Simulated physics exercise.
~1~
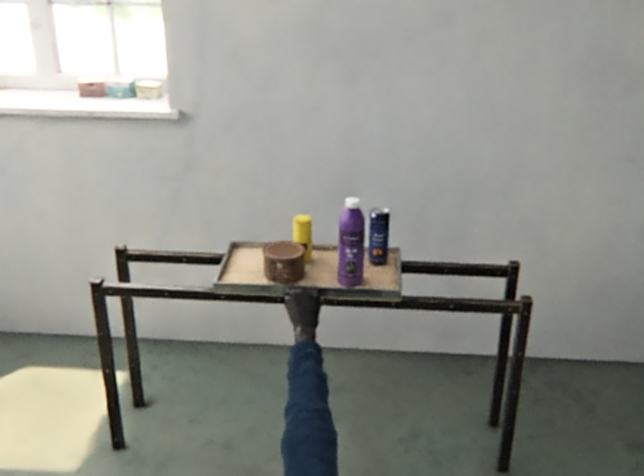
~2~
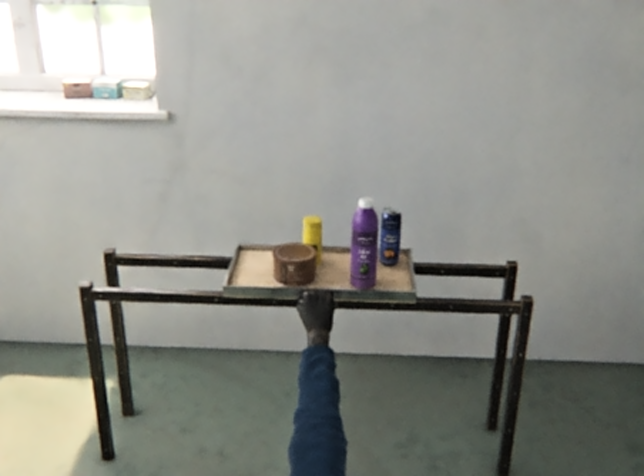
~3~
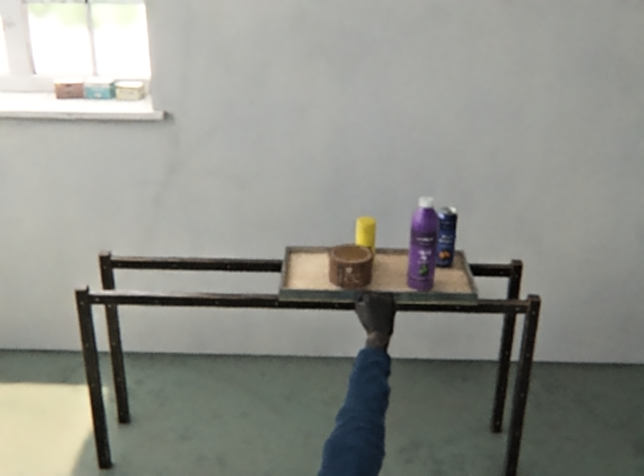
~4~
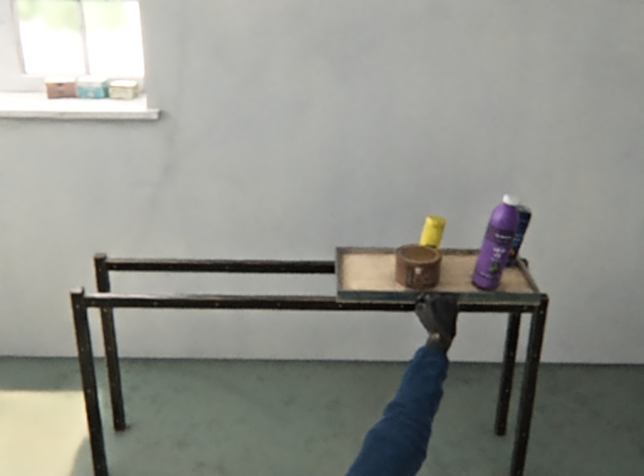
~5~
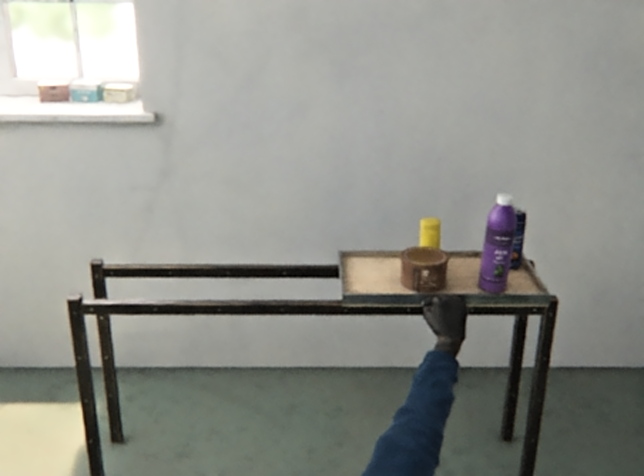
A shallow rimmed tray rests midway along a dark metal frame with two rails, seen from the front and slightly above in a grey-walled room with a window at the left. On it stand a brown tub at the front left, a yellow shaker behind, a purple bottle with a white cap and a dark blue can at the right. A gloved hand in a blue sleeve holds the front edge and moves the tray right. At the right end, the bottle, can and shaker tilt, then settle back. All four items finish upright on the tray.
